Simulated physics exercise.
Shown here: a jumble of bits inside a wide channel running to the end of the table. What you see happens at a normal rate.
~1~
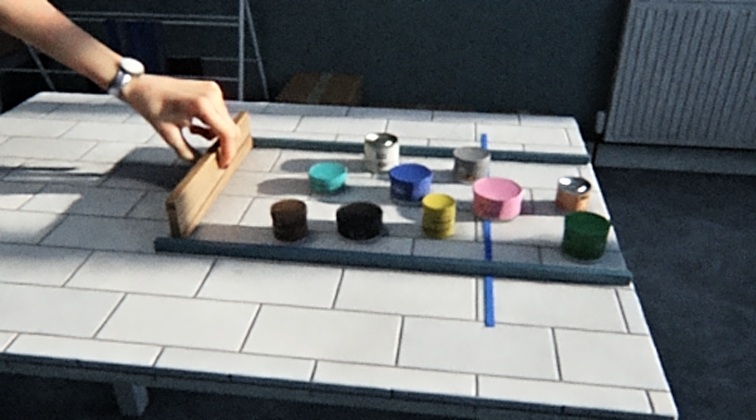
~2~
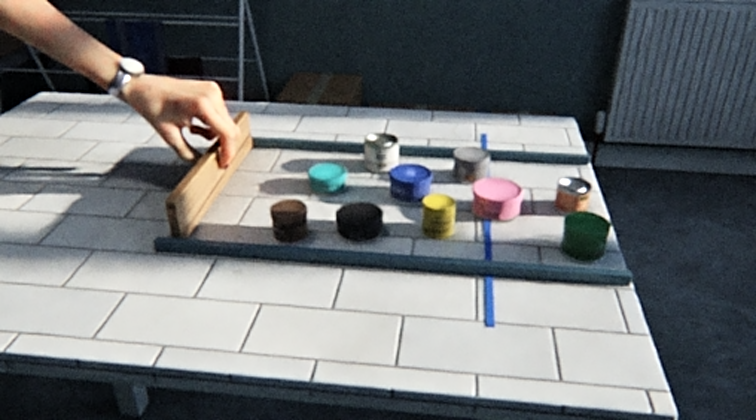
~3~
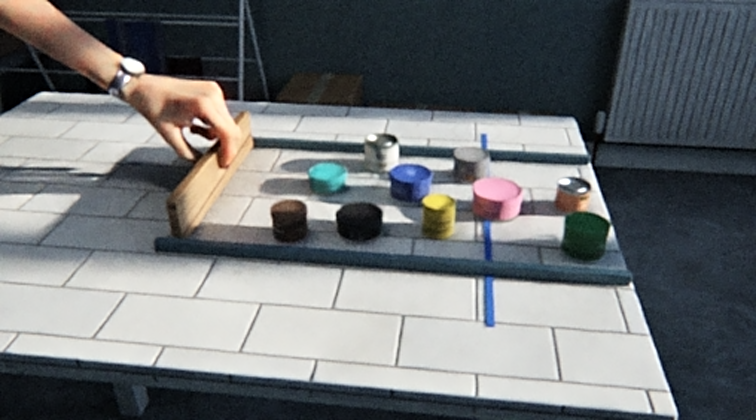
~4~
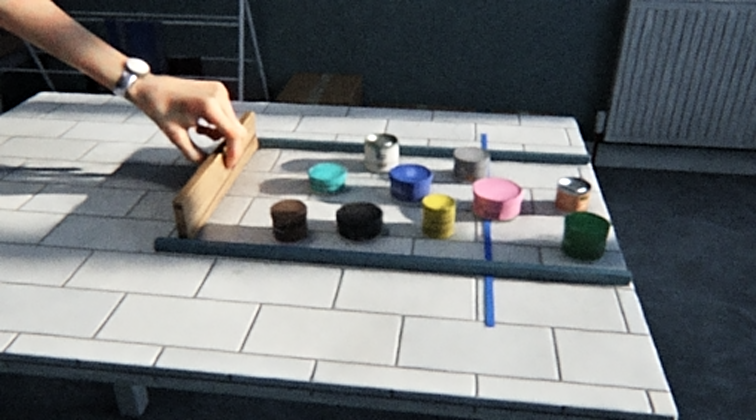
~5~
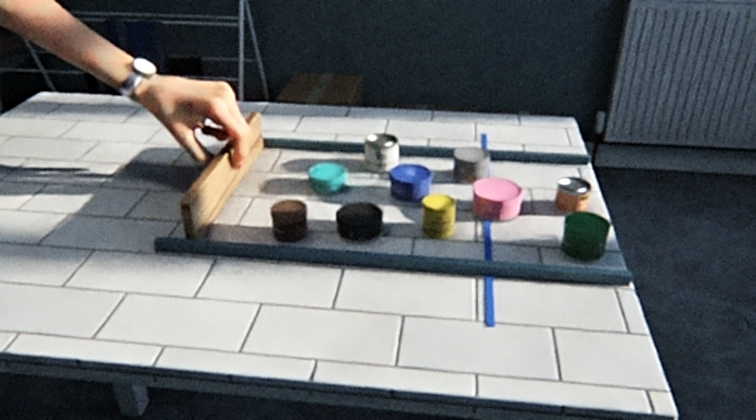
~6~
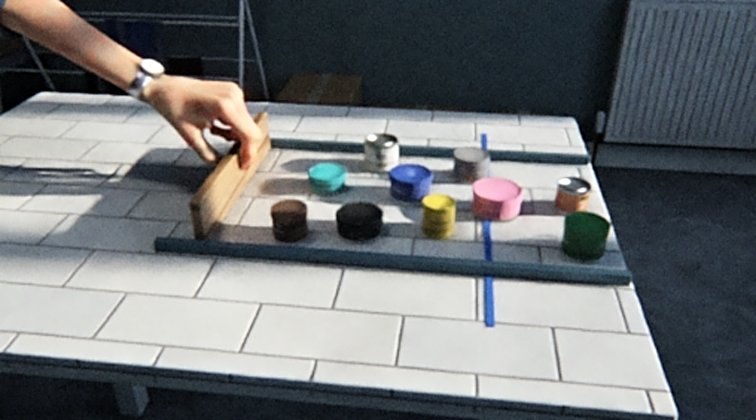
On a white tiled table, a hand slides a wooden board slightly to the right between two dark rails, nearing a group of small coloured pots and tins, which stay still around a strip of blue tape.
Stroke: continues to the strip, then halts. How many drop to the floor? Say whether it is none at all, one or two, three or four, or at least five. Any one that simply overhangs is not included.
I would say none at all.
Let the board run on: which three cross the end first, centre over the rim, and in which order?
Order: Orange tin, then green pot, then pink tin.
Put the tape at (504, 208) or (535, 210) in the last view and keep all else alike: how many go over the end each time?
Tallies in order: 0 and 2.
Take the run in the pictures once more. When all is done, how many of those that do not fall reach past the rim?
Things overhanging at the end: 0.
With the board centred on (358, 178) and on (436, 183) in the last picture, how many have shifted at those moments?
At the first place 5, at the second 8.
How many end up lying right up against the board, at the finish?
In contact: 4.
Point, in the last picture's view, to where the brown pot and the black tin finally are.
I'd say approximately (509, 246) and then (512, 227).
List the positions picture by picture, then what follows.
In the first picture, orange tin (573, 196); green pot (585, 237); pink tin (497, 200); board (215, 170); tape (487, 207).
In the second picture, green pot (585, 237); black tin (360, 222).
In the third picture, pink tin (497, 200); board (216, 170).
In the fourth picture, orange tin (573, 196); brown pot (290, 222).
In the fifth picture, green pot (585, 237); grey tin (471, 165).
In the sixth picture, orange tin (573, 196); green pot (585, 237); pink tin (497, 200); board (236, 171); tape (487, 207).
Soon after, none off yet; orange tin at rest near (573, 196); green pot at rest near (585, 237); pink tin at rest near (497, 200).
In the end, the number that fall off is zero.
